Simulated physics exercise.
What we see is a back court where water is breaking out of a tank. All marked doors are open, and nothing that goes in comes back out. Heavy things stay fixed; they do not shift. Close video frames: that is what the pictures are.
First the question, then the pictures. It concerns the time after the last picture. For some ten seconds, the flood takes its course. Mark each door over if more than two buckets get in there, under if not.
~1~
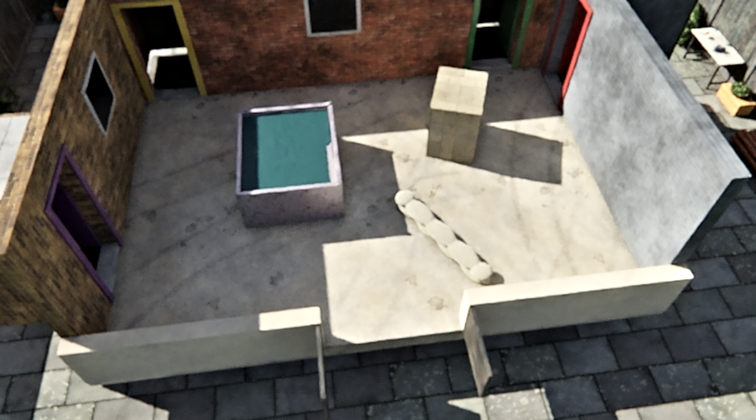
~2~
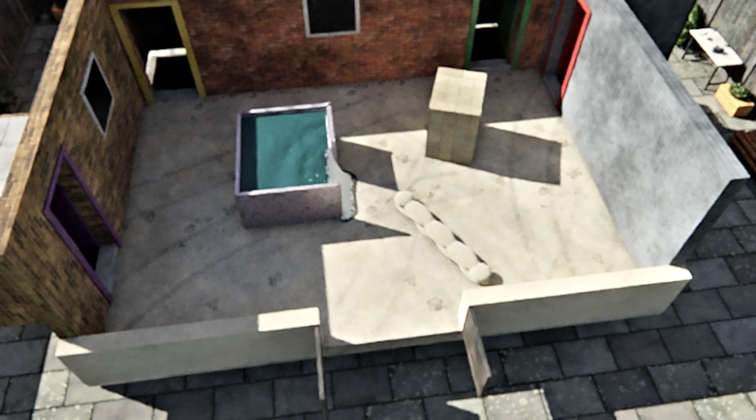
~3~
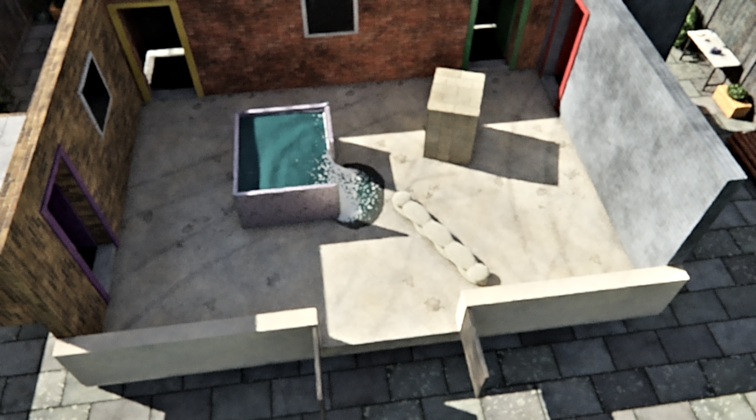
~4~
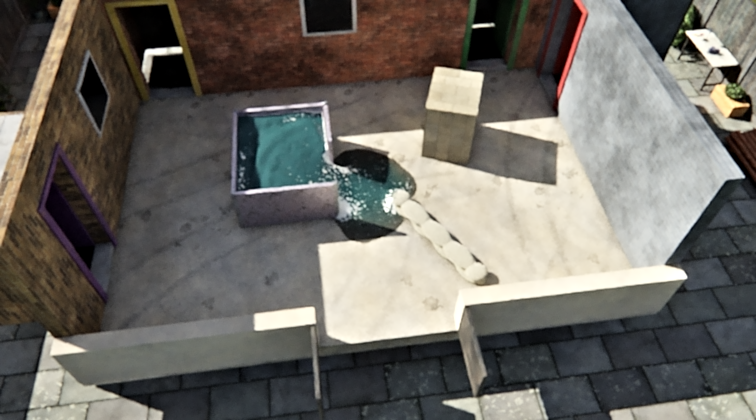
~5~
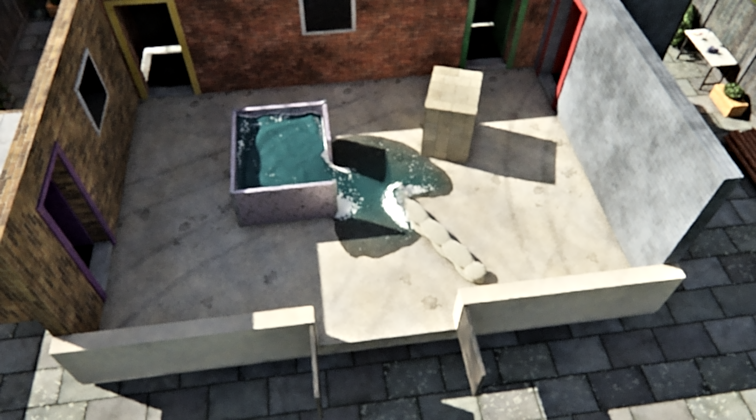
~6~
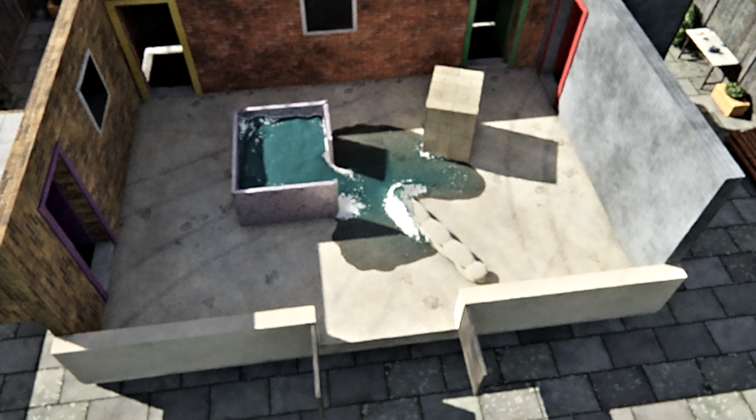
Green door - under; yellow door - under; purple door - under; red door - under.
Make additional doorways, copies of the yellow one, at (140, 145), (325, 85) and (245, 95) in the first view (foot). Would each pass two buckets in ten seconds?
Result, in listed order - doesn't reach the limit, doesn't reach the limit, doesn't reach the limit.
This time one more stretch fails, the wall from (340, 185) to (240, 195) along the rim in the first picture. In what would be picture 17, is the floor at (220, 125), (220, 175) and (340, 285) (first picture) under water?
Log: Point 1 unreached; point 2 unreached; point 3 inundated.
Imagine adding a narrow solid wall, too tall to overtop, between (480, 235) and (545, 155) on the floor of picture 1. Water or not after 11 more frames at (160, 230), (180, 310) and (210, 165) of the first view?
Results in order: Bone-dry / bone-dry / bone-dry.
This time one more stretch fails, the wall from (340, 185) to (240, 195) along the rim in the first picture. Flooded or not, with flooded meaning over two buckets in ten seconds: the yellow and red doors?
Yellow exceeds the limit, red falls short.
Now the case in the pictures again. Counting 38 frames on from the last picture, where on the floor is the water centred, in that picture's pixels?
Close to pixel (434, 179).
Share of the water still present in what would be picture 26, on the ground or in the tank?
Estimate: 90 per cent.
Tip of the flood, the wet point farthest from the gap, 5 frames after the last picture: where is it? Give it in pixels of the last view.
Estimated pixel: (568, 147).
A moment on, water covers 25 % of the floor; the green door not reached, the yellow door not reached, the purple door not reached, the red door not reached.
Next, water covers 35 % of the floor; the green door not reached, the yellow door not reached, the purple door not reached, the red door not reached.
Then, water covers 45 % of the floor; the green door wet at the sill, nothing in, the yellow door not reached, the purple door not reached, the red door wet at the sill, nothing in.
Later, water covers 55 % of the floor; the green door wet at the sill, nothing in, the yellow door not reached, the purple door not reached, the red door wet at the sill, nothing in.
In the end, water covers 70 % of the floor; the green door wet at the sill, nothing in, the yellow door wet at the sill, nothing in, the purple door not reached, the red door wet at the sill, nothing in.
